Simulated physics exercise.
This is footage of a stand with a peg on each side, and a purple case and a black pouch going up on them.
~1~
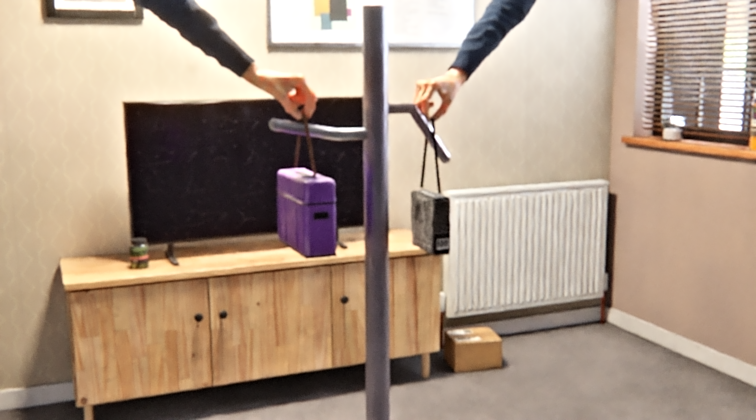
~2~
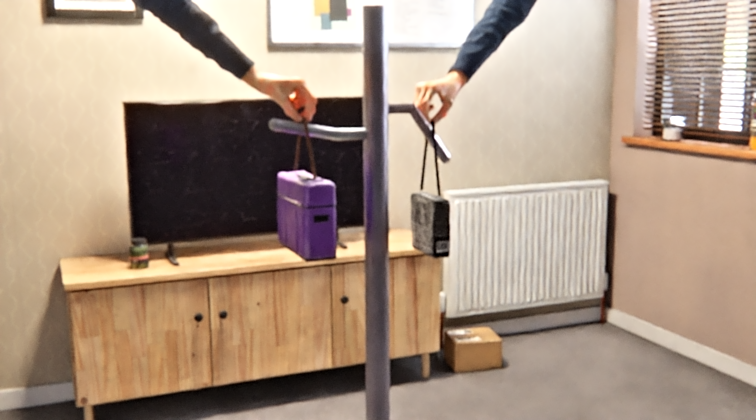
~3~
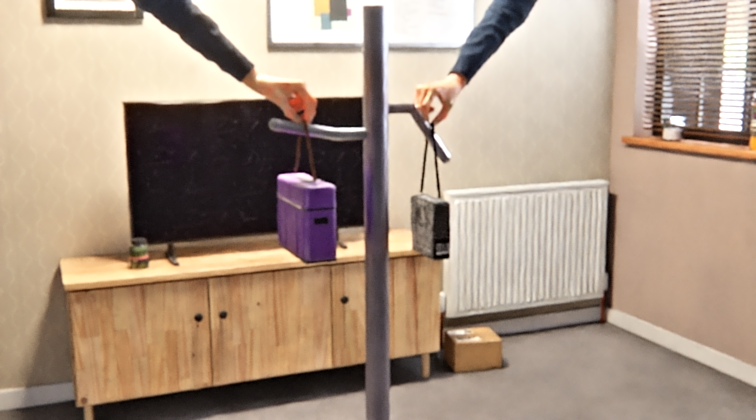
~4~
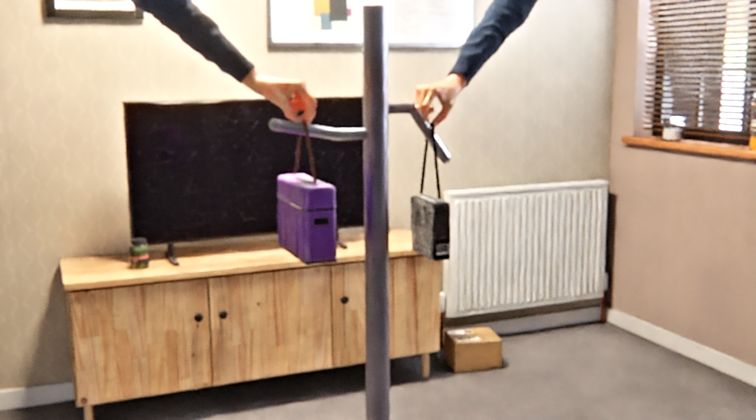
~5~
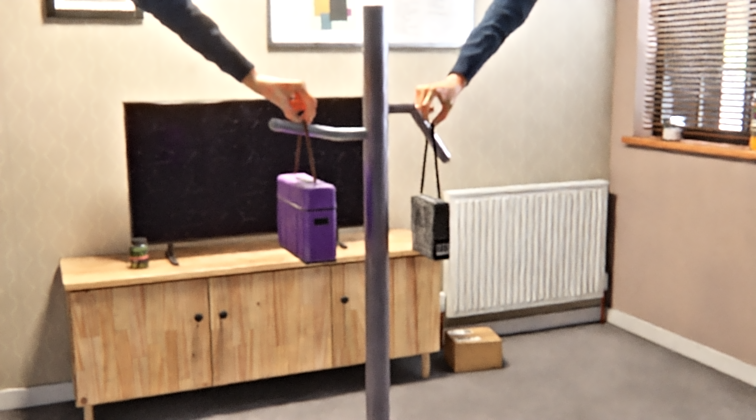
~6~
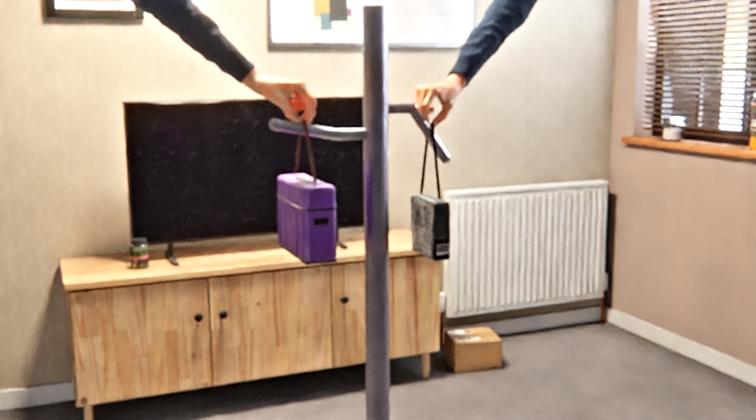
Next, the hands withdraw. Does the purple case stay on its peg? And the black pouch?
I'd predict the purple case will stay aloft; I'd predict the black pouch will not stay aloft.
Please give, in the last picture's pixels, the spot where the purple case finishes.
It finishes at (343, 223).
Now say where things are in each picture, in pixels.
Purple case (306, 211); black pouch (430, 222); left peg tip (275, 124); right peg tip (445, 158), in the first frame.
Purple case (306, 214); black pouch (430, 224), in the second frame.
Purple case (306, 216); black pouch (430, 226), in the third frame.
Purple case (306, 217); black pouch (430, 227), in the fourth frame.
Purple case (306, 217); black pouch (430, 227), in the fifth frame.
Purple case (306, 217); black pouch (430, 227); left peg tip (275, 124), pointing up; right peg tip (445, 158), sloping steeply down, in the sixth frame.
Then, 0.32 s after the last picture, purple case hanging near (310, 220); black pouch falling near (430, 348).
Then, 0.58 s after the last picture, purple case hanging near (324, 221); black pouch on the floor.
At rest, purple case hanging near (343, 223); black pouch on the floor. The purple case stays hanging and the black pouch drops to the floor.
